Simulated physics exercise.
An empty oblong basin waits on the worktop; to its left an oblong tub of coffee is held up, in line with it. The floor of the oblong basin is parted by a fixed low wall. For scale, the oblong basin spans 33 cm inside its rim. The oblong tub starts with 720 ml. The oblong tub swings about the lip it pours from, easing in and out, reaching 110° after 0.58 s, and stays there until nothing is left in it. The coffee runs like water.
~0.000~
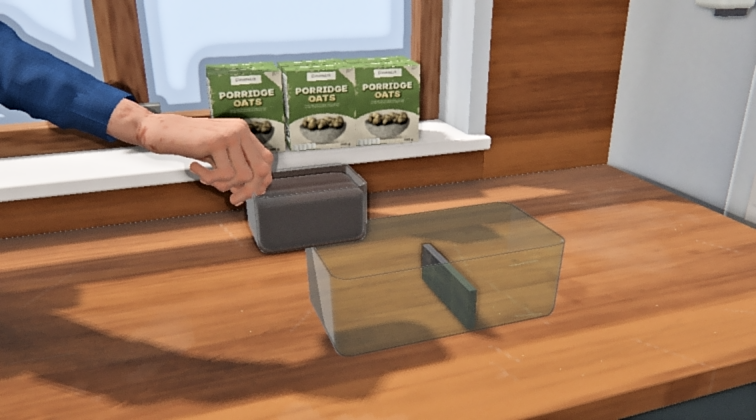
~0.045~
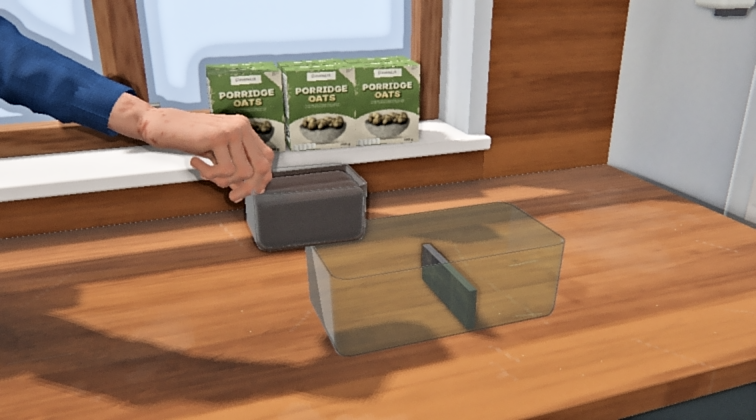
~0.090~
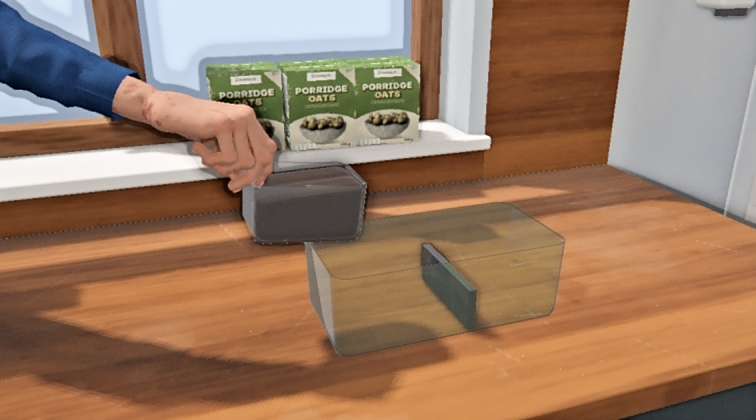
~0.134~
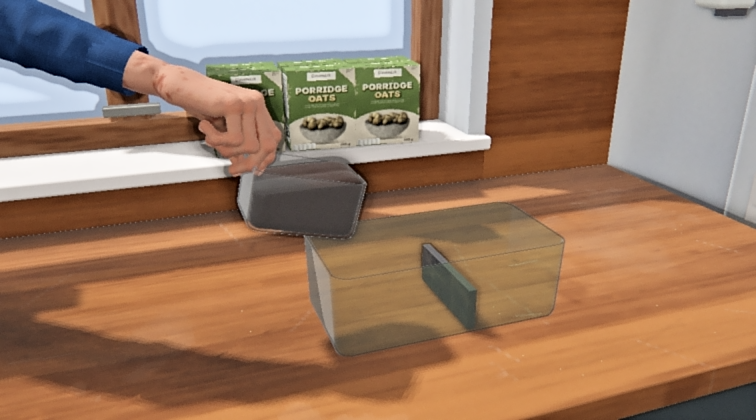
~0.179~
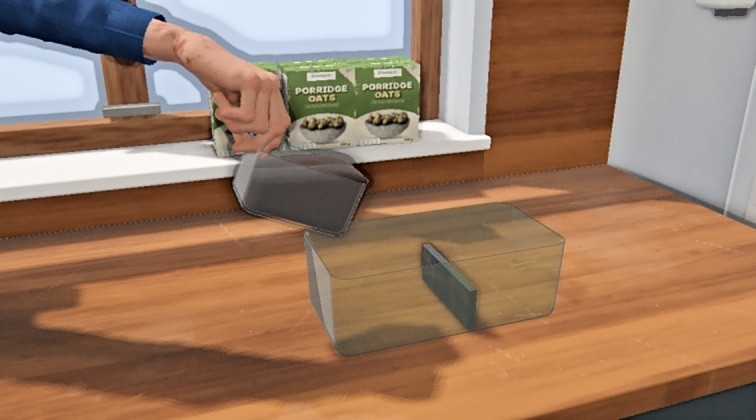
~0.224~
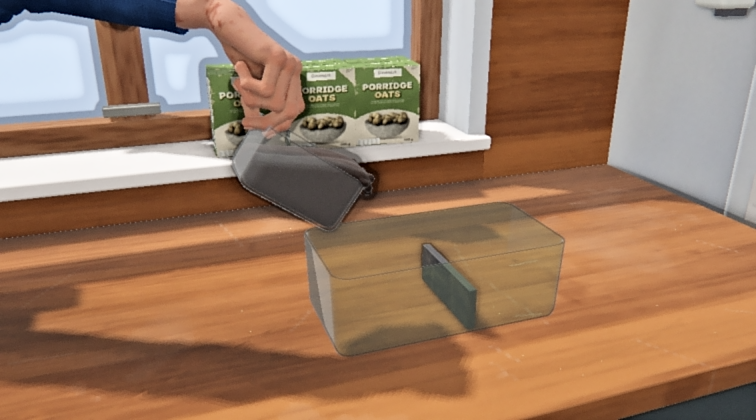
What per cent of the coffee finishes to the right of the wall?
The far part has some 13 per cent.
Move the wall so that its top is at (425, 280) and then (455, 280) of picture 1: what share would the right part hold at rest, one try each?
First 65, then 25 per cent.
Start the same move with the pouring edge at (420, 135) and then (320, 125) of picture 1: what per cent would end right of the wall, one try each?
First 80, then 5 per cent.
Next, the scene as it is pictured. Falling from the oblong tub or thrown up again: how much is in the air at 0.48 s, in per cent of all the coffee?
About 52 per cent.
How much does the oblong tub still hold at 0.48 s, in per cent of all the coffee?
Some 28 per cent.
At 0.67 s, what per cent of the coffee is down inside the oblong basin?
Near 90 in a hundred.
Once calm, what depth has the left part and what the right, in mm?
Some 22 mm on the left and 4 mm on the right.
By 0.48 s the tilt is 102° and 29 per cent is still to pour, 18 is left of the wall and 0 right of it.
By 0.67 s the tilt is 110° and 2 per cent is still to pour, 75 is left of the wall and 14 right of it.
By 0.87 s the tilt is 110° and 0 per cent is still to pour, 68 is left of the wall and 12 right of it.
By 1.08 s the tilt is 110° and 0 per cent is still to pour, 83 is left of the wall and 13 right of it.
At rest 82 per cent lies left of the wall, 13 right of it and 5 outside.
